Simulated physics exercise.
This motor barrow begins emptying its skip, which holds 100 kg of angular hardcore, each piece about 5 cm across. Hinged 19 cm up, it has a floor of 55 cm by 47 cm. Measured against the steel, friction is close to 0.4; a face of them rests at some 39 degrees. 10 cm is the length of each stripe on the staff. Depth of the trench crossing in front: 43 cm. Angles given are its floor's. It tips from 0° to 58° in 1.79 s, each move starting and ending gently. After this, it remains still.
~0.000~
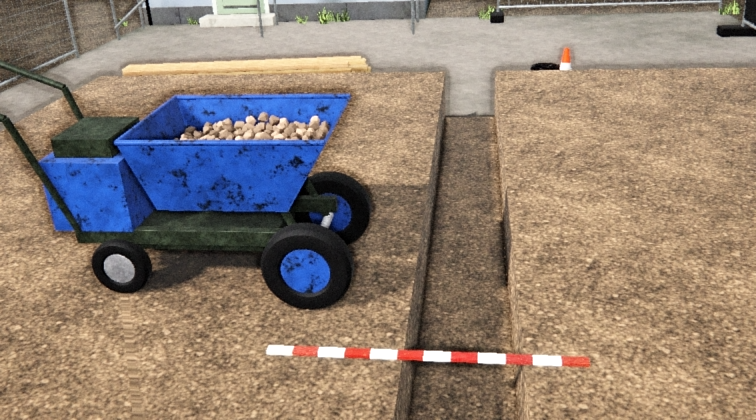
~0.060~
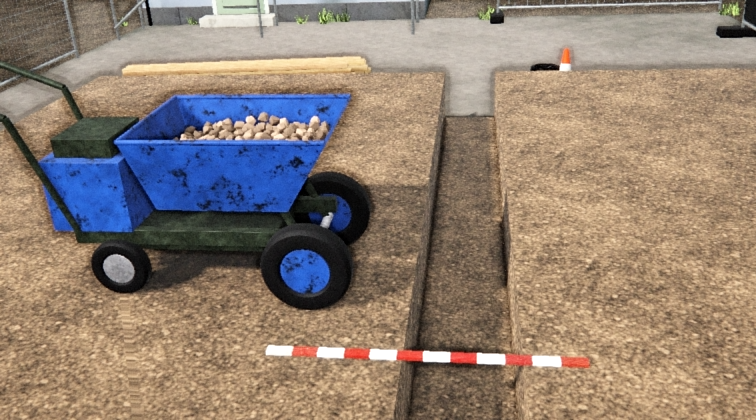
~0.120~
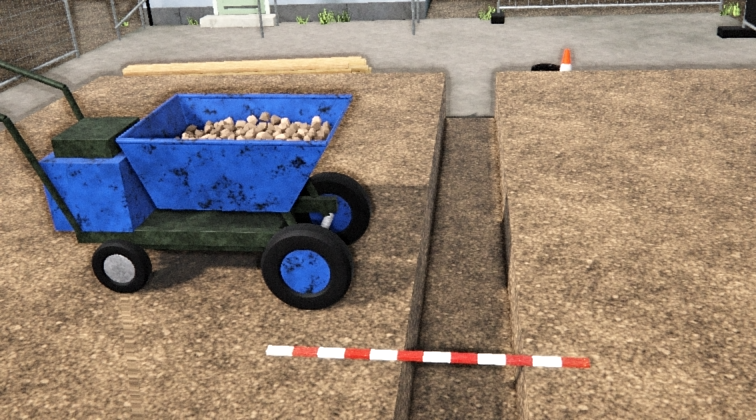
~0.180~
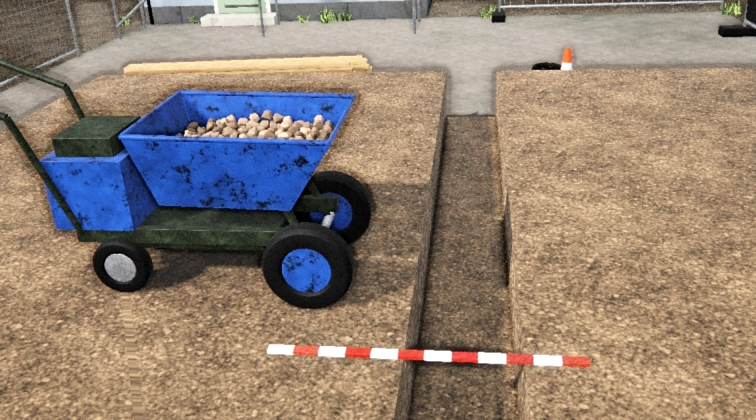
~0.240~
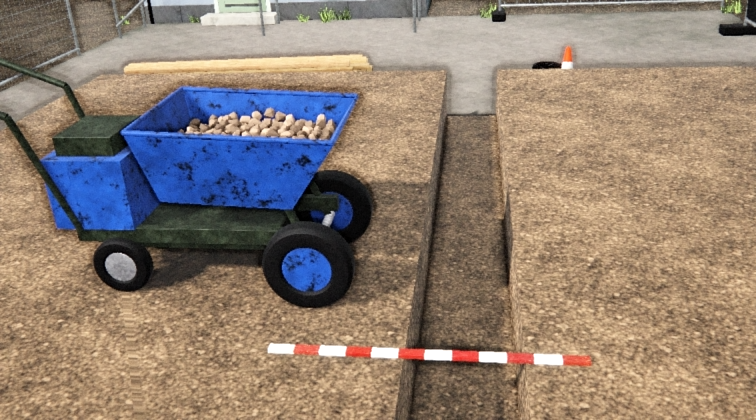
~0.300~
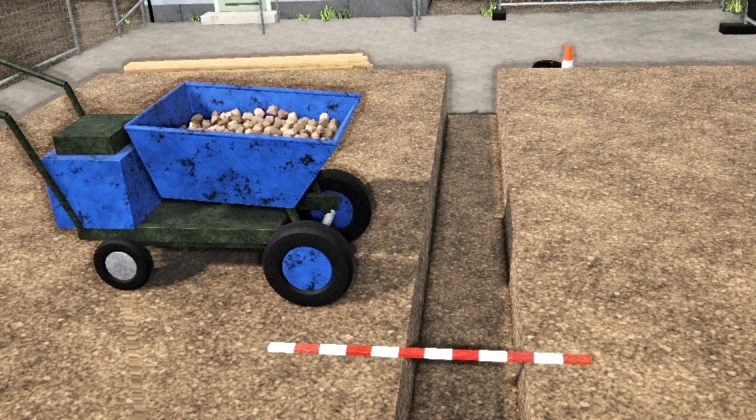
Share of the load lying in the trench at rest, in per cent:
4 per cent.
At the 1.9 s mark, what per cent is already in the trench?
About 0%.
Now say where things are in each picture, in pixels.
The skip is at 0°, its lip at (324, 143); the top of the load is at (254, 131), in the first picture.
Lip at (325, 143), floor tilted 0°, highest stones at (254, 131); the stones move at 0.1 m/s on average, in the second picture.
The skip is at 1°, its lip at (327, 144); the top of the load is at (248, 130); the stones move at 0.1 m/s on average, in the third picture.
The skip is at 2°, its lip at (330, 143); the top of the load is at (237, 128); the stones move at 0.2 m/s on average, in the fourth picture.
Lip at (333, 143), floor tilted 3°, highest stones at (227, 125); the stones move at 0.2 m/s on average, in the fifth picture.
The skip is at 4°, its lip at (337, 143); the top of the load is at (230, 121); the stones move at 0.2 m/s on average, in the sixth picture.
After 1.3 s the floor is at 49°; 100 % in the skip; the foremost stones are at (397, 179).
After 1.9 s the floor is at 58°; 100 % in the skip; the foremost stones are at (424, 201).
After 2.2 s the floor is at 58°; 99 % in the skip, 1 % in the trench; the foremost stones are at (451, 201).
After 4.2 s the floor is at 58°; 96 % in the skip, 4 % in the trench; the foremost stones are at (512, 342).
